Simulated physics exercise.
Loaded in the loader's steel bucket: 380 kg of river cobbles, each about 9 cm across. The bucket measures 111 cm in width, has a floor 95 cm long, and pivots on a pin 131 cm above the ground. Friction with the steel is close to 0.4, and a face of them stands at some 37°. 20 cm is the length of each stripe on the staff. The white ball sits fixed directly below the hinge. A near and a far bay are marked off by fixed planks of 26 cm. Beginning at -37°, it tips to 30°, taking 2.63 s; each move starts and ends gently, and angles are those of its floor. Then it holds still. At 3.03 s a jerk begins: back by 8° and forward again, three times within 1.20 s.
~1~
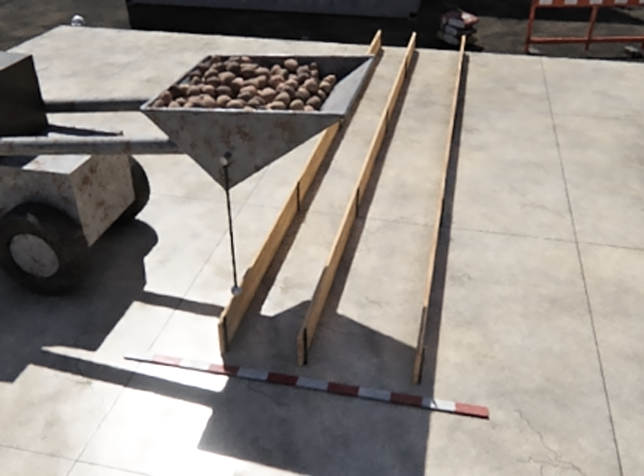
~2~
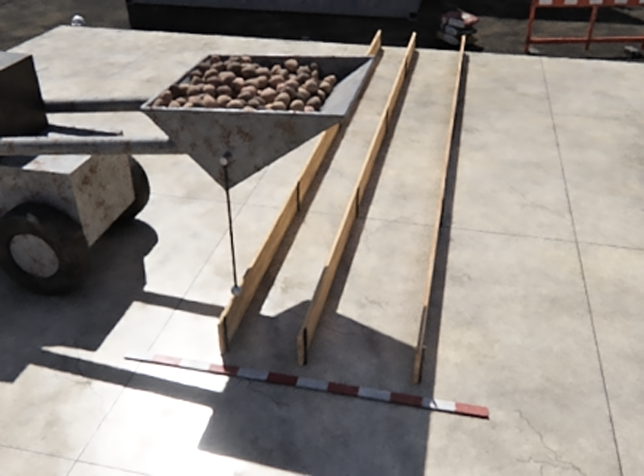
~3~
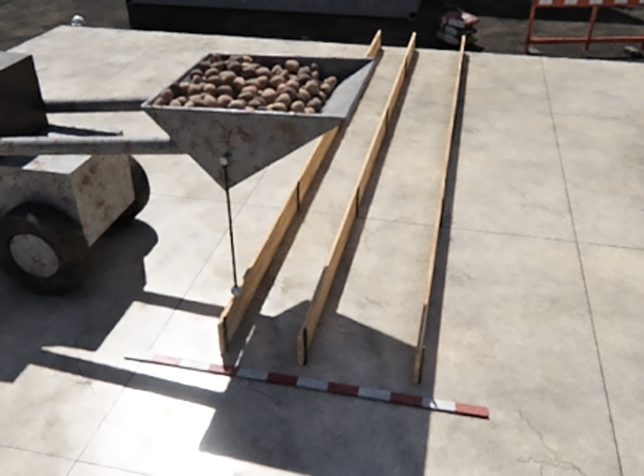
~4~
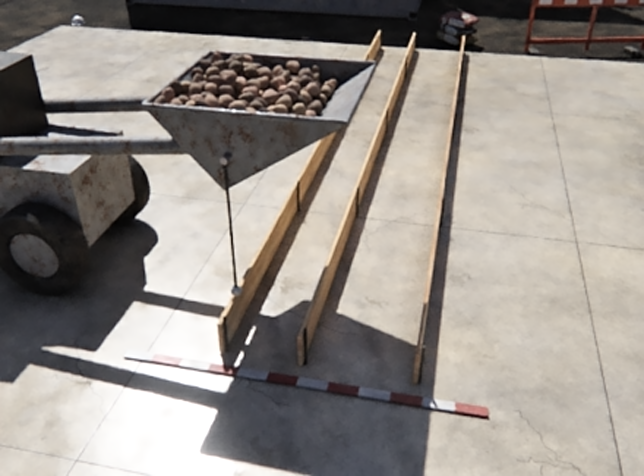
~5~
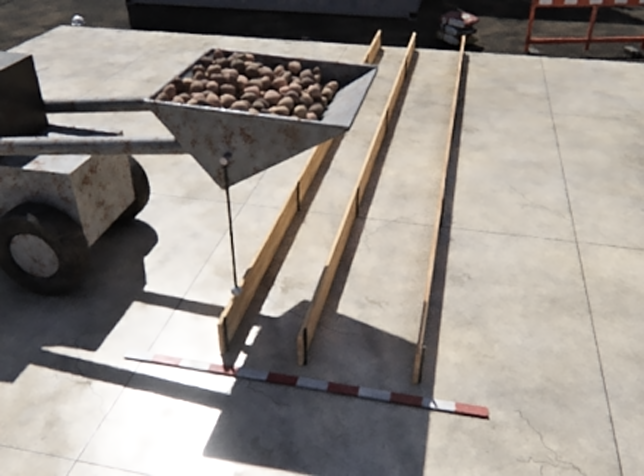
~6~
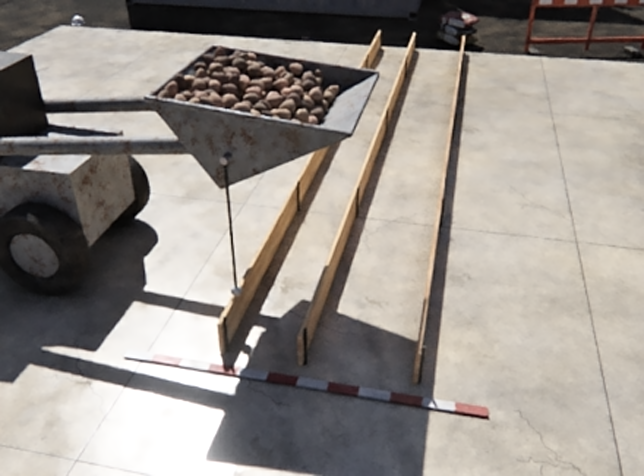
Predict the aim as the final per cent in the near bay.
The final share is about 0 per cent.
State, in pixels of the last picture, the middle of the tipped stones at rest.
(394, 284).
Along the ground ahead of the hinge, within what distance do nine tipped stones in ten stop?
Roughly 120 centimetres ahead of it along the ground.
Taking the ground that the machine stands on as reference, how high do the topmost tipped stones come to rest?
Near 36 cm up from the ground.
A little later the floor is at 19°; 99 % in the bucket, 1 % in the far bay; the foremost stones are at (351, 180).
Then the floor is at 30°; 35 % in the bucket, 65 % in the far bay; the foremost stones are at (420, 291).
Later still the floor is at 30°; 0 % in the bucket, 92 % in the far bay, 8 % past the last board; the foremost stones are at (542, 281).
In the end the floor is at 30°; 0 % in the bucket, 92 % in the far bay, 8 % past the last board; the foremost stones are at (543, 281).
